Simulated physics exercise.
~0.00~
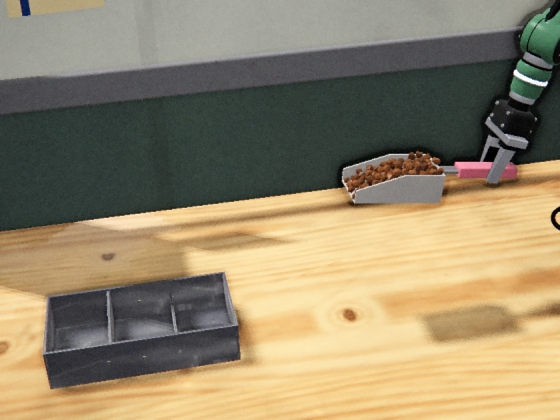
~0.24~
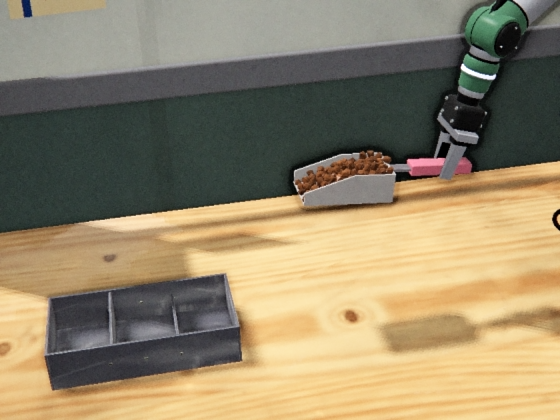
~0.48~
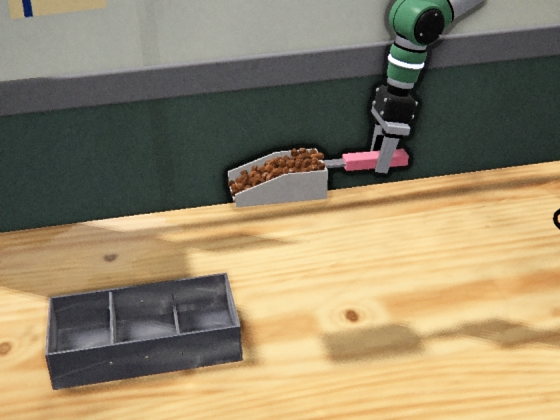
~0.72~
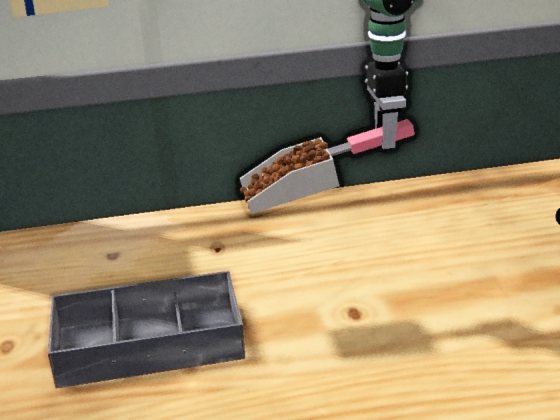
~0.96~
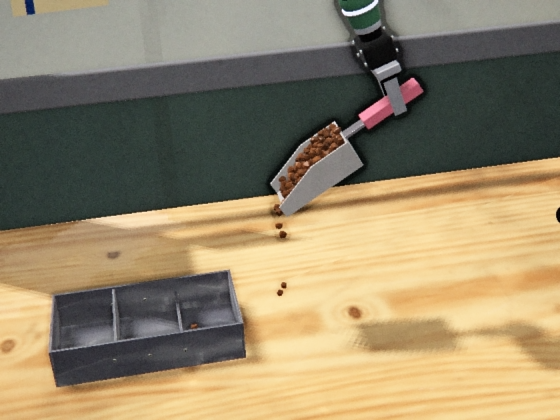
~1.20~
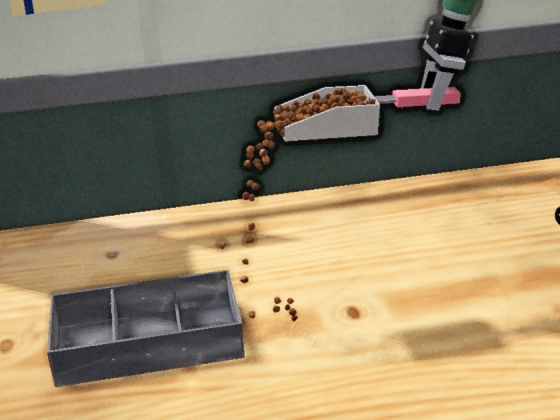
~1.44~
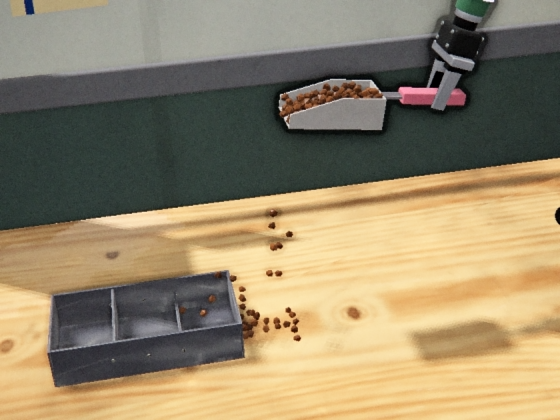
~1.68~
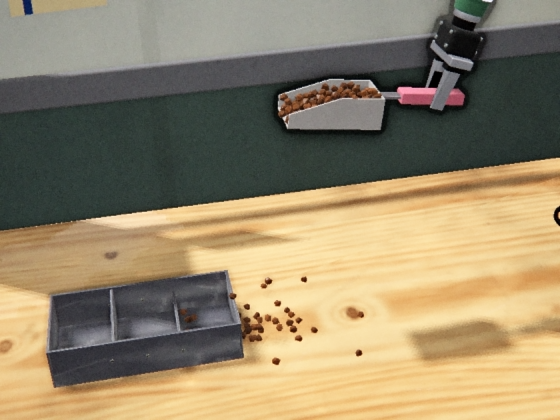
Robot arm moving a scoop of brown pellets left, tipping it, then lifting it level as spilled pellets scatter beside a divided tray.
